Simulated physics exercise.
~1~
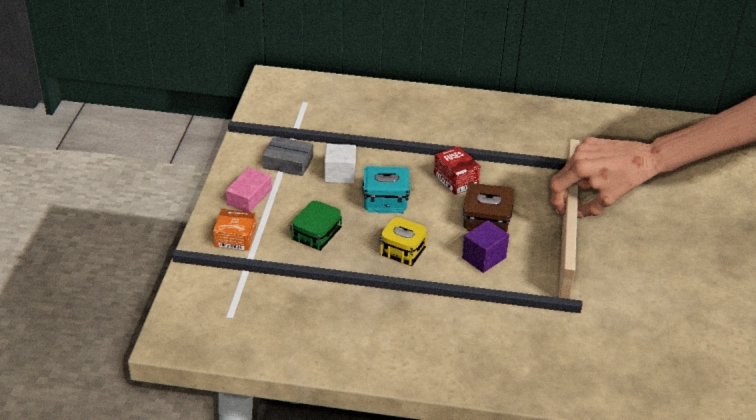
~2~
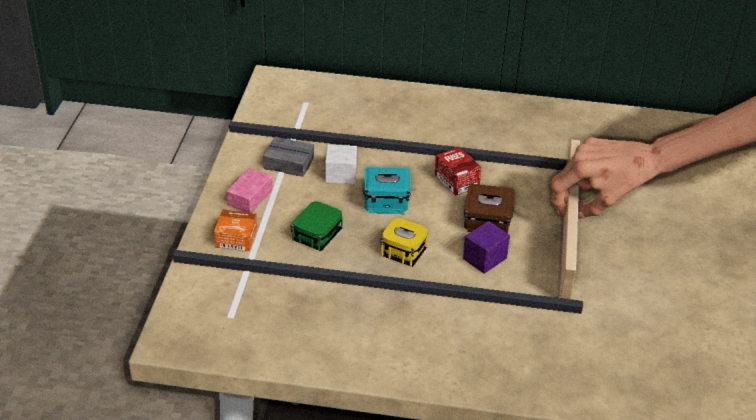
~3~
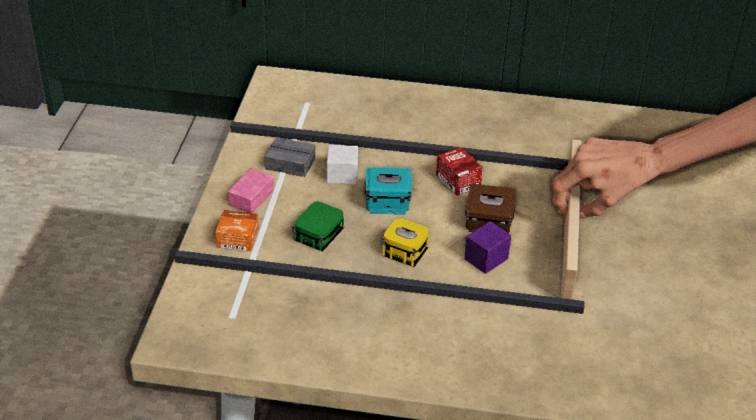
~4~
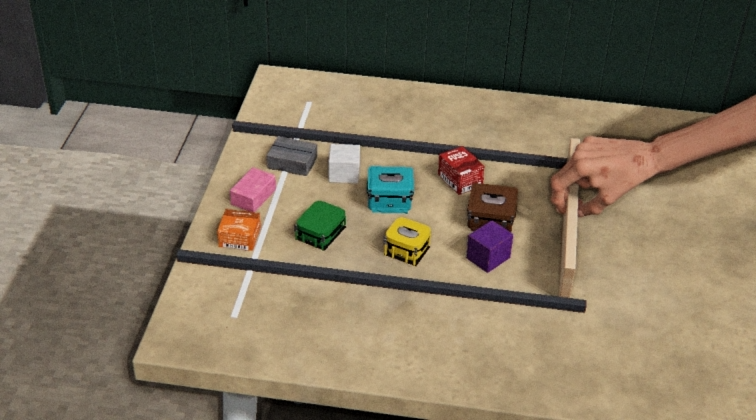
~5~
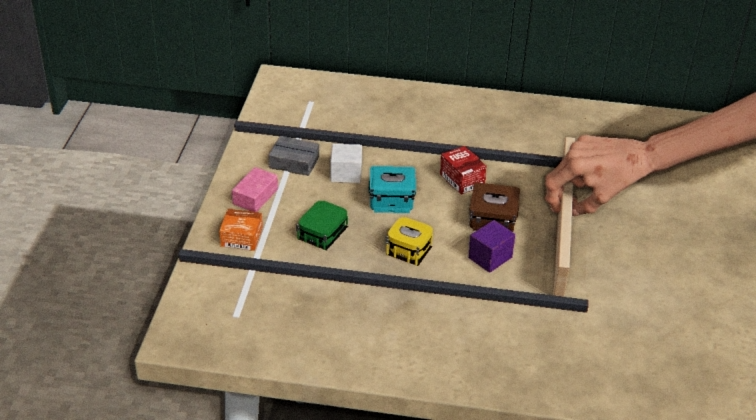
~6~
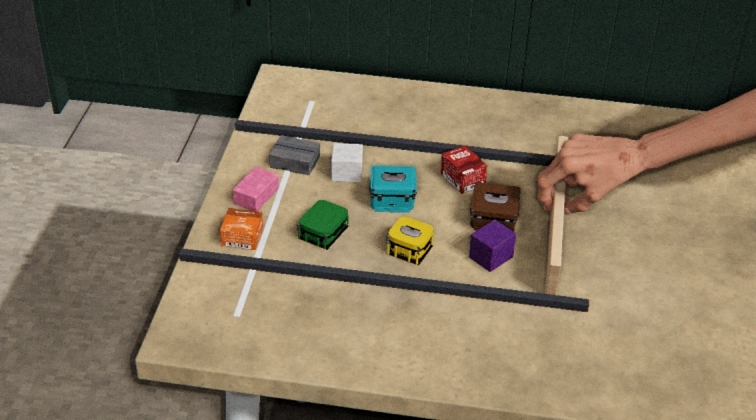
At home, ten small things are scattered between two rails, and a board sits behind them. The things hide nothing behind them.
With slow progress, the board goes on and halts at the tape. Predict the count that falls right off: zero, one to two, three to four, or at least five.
The count is three to four.
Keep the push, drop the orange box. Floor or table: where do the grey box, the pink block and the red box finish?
The grey box ends up below - the pink block ends up below - the red box remains.
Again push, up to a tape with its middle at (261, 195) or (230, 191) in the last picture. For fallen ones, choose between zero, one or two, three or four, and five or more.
Count of falls, case 1: More than four; case 2: More than four.
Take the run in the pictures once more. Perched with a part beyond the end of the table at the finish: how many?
The count would be 1.
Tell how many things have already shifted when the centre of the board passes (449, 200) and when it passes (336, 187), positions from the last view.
Counts: 5 and 10.
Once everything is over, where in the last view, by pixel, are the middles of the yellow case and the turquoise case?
Final positions - yellow case around (220, 218), turquoise case around (218, 168).
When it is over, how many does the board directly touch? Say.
Number in contact with it: 3.
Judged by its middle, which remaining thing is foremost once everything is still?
Ending up nearest is the turquoise case.
Soon after, none off yet; pink block at rest near (256, 189); orange box at rest near (242, 229); grey box at rest near (295, 155).
After that, none off yet; pink block displaced about its own width near (218, 184); orange box displaced about its own width near (194, 224); grey box displaced about its own width near (257, 151).
In the end, the number that fall off is three or four; gone, green case, grey box, orange box and pink block.
